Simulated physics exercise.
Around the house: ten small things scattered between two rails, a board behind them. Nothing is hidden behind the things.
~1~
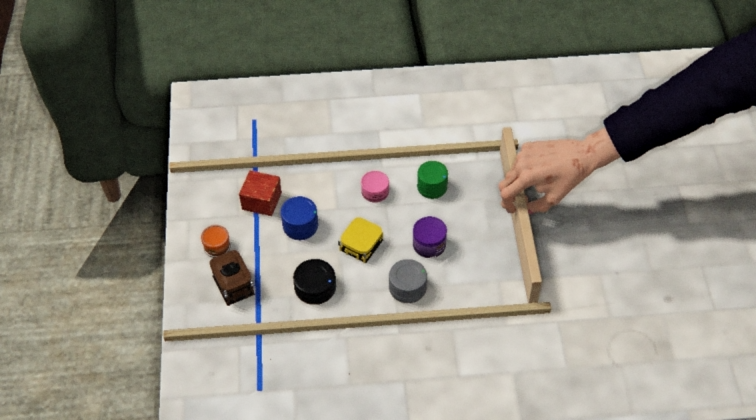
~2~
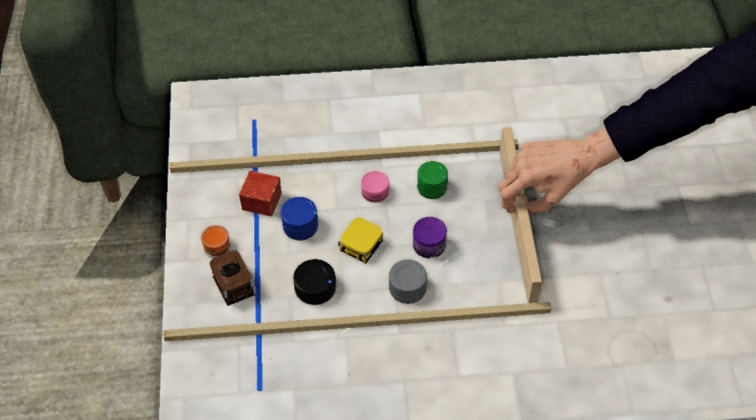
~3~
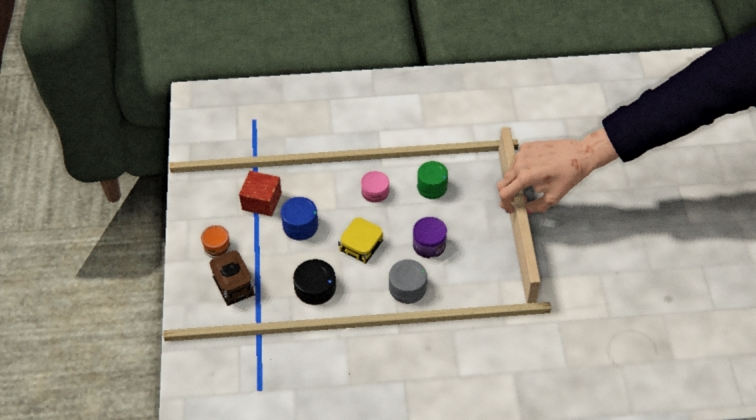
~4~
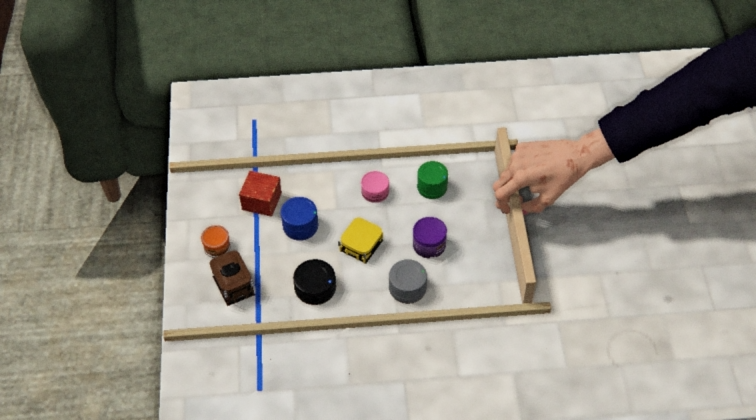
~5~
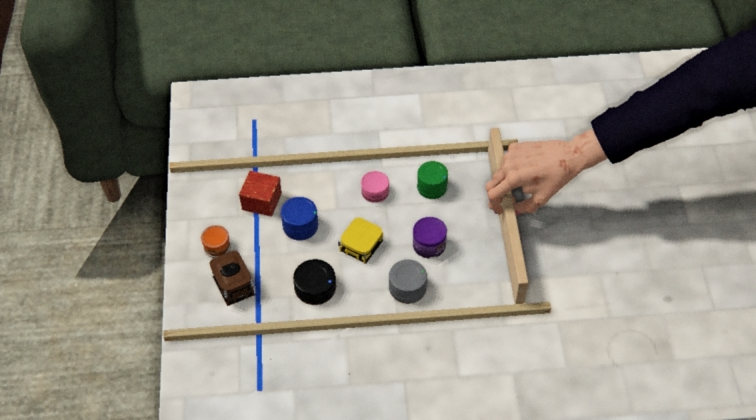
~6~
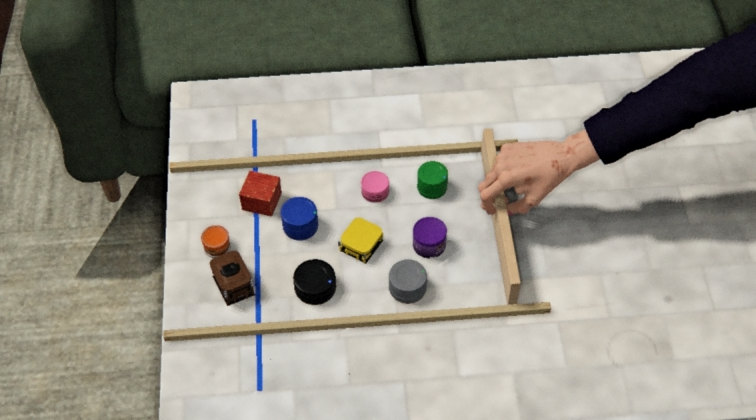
A hand sliding a wooden board slightly left between two rails, while the small colourful blocks and tubs stay still.
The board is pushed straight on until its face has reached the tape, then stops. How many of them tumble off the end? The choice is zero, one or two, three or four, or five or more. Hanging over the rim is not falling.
Outcome: The number that fall off is zero.
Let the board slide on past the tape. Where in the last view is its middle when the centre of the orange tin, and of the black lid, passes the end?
Its middle is around (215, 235) and around (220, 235).
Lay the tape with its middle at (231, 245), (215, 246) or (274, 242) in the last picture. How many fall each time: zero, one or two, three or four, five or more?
In that order: One or two; one or two; none at all.
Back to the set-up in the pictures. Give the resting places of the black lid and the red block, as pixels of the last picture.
Near (205, 284) and (199, 189).
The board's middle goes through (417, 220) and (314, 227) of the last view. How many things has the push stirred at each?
4 and 9.
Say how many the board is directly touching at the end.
4 of them.
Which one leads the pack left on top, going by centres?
It is the brown case.
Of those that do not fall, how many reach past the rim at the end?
It comes to 1.
Soon after, none off yet; orange tin at rest near (216, 242); brown case at rest near (232, 278); red block at rest near (261, 194).
In the end, the number that fall off is zero.
